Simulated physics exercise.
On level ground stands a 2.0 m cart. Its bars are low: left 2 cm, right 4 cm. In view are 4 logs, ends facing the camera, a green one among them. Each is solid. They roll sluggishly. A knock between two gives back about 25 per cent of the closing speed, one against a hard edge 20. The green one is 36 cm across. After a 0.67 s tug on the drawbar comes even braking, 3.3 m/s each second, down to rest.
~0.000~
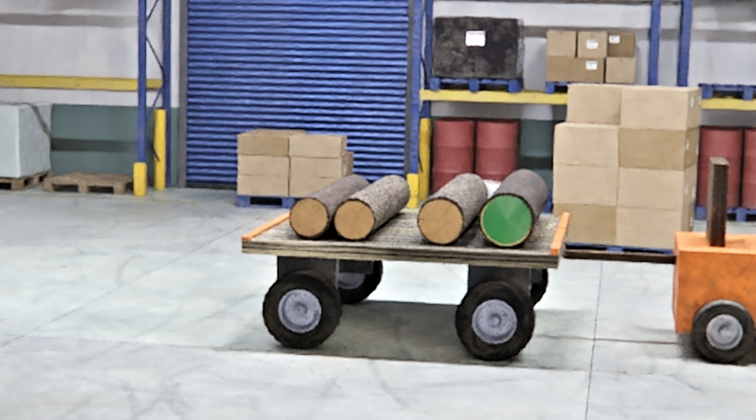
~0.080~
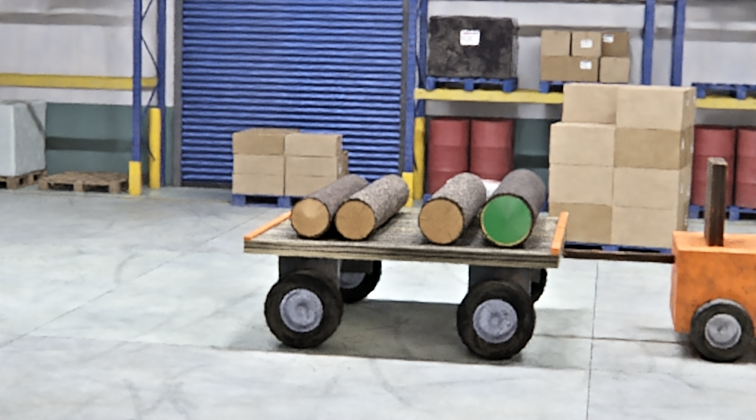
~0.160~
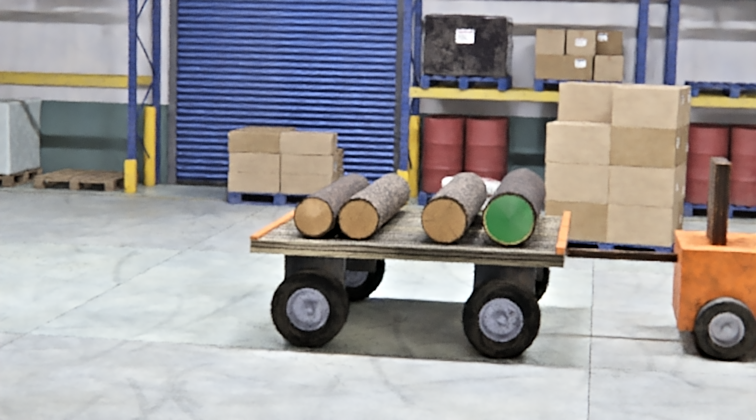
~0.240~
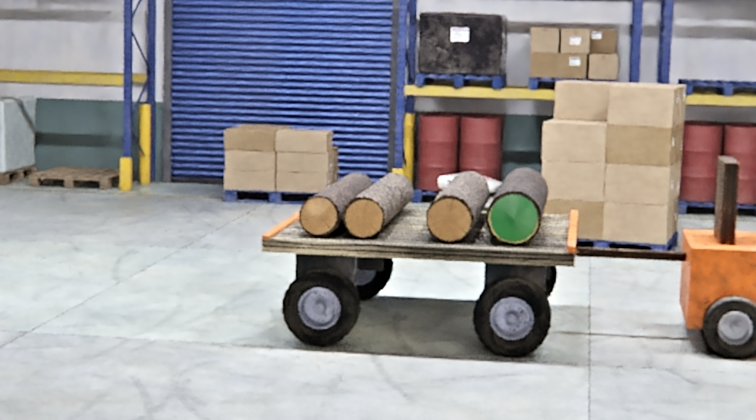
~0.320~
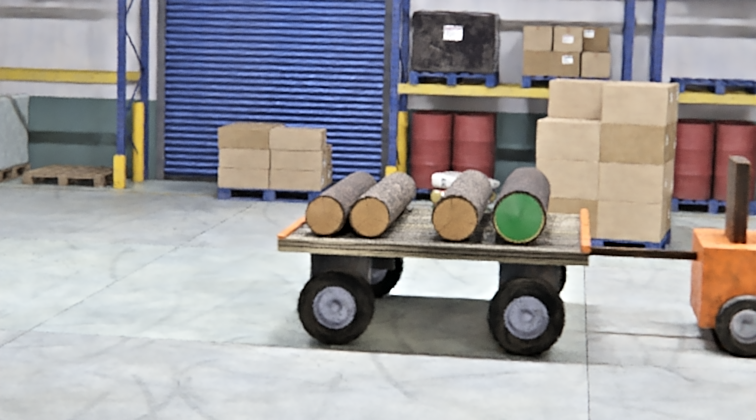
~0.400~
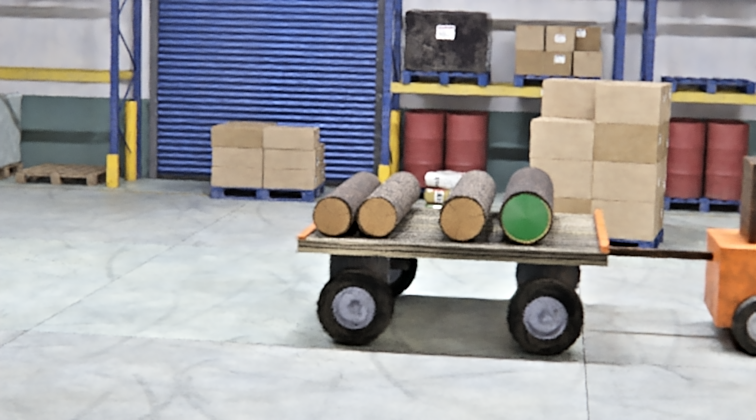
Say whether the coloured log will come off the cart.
The green one stays on the cart.
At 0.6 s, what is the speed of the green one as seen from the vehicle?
Near 1.5 m/s.
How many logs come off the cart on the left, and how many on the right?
On the left 3, on the right 0.
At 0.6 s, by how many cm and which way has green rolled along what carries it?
Green 50 left.
Then, 0.6 s in, green is on the deck, 80 cm from the right bar, rolling left along the cart; 1 gone from the cart.
Then, 0.8 s in, green is on the deck, 75 cm from the left bar, rolling left along the cart; 2 gone from the cart.
Then, 1.5 s in, green is on the deck, 10 cm from the left bar; 3 gone from the cart.
In the end (2.9 s), green is on the deck, 50 cm from the left bar; 3 gone from the cart.
